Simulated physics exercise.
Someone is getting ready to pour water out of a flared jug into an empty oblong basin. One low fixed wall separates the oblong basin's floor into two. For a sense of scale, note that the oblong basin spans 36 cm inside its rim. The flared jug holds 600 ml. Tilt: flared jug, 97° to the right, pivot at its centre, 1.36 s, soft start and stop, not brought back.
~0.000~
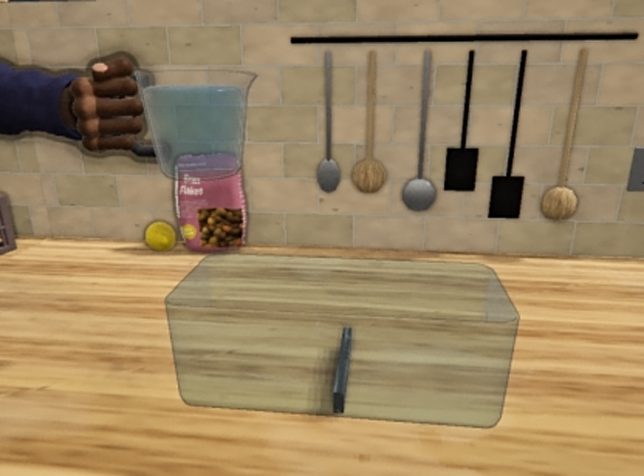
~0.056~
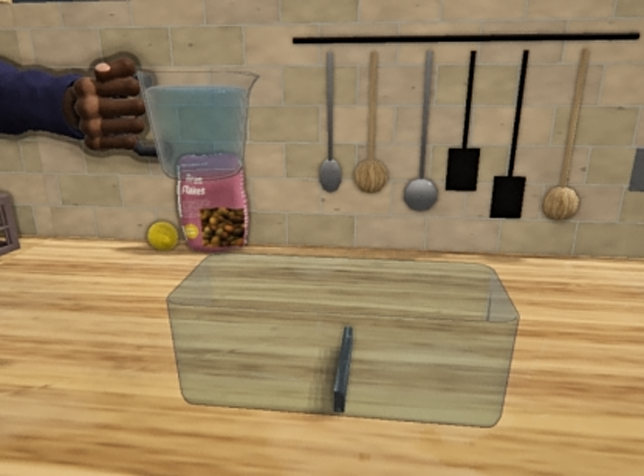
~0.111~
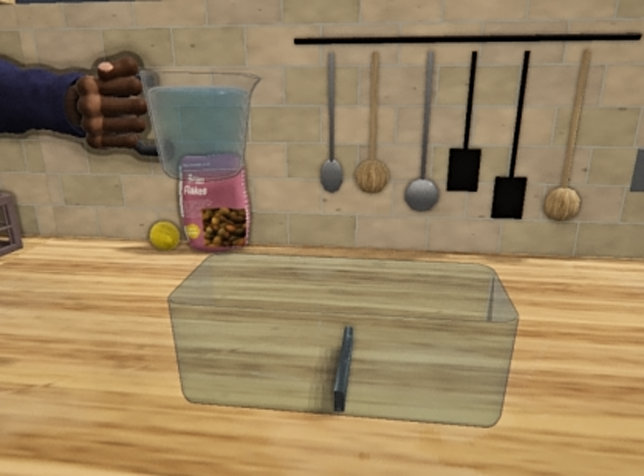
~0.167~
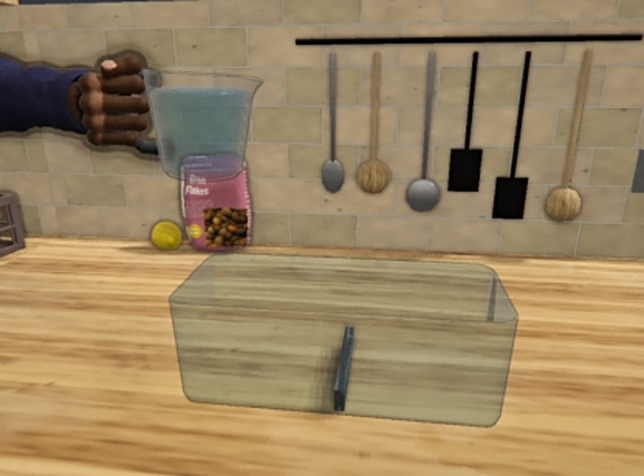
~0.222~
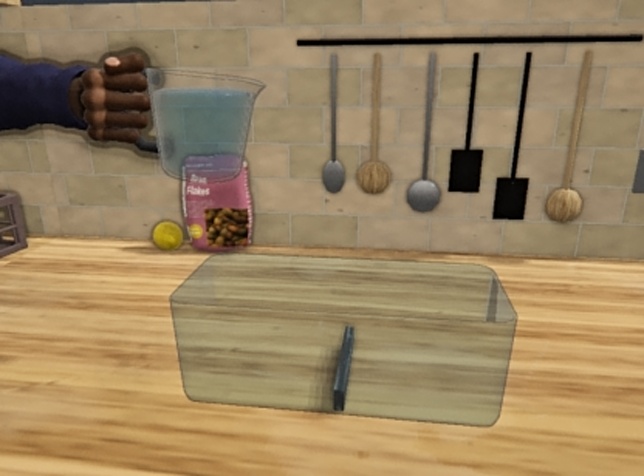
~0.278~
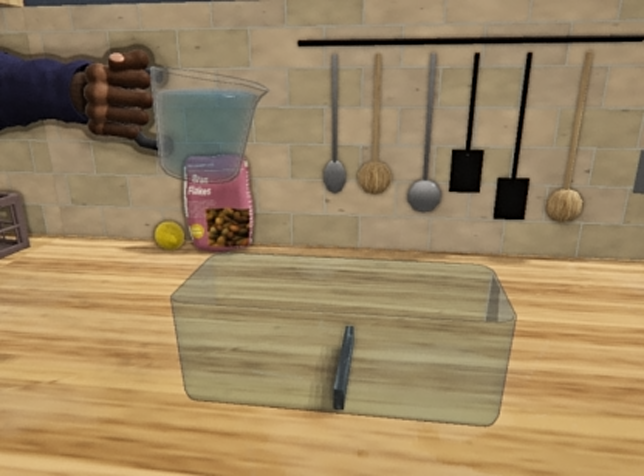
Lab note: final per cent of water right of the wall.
Approx. 53 %.
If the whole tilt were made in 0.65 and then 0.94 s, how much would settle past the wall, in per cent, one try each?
I'd expect close to 40 per cent and then close to 45 per cent.
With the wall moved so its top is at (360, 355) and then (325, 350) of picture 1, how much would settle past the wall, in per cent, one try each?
In order, 15 and 75 per cent.
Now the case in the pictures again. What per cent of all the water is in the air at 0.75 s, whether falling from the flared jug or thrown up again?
Around 18 in a hundred.
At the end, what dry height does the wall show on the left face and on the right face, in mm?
Roughly 18 mm on the left side and roughly 16 mm on the right.
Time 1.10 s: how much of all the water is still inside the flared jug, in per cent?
About 26 per cent.
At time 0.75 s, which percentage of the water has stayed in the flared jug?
Near 78 in a hundred.
Then, 0.75 s in, the tilt is 57° and 78 per cent is still to pour, 3 is left of the wall and 1 right of it.
Then, 1.10 s in, the tilt is 89° and 26 per cent is still to pour, 16 is left of the wall and 36 right of it.
Then, 1.47 s in, the tilt is 97° and 2 per cent is still to pour, 43 is left of the wall and 51 right of it.
Then, 1.86 s in, the tilt is 97° and 0 per cent is still to pour, 46 is left of the wall and 53 right of it.
Finally, 46 per cent lies left of the wall, 53 right of it and 1 outside.
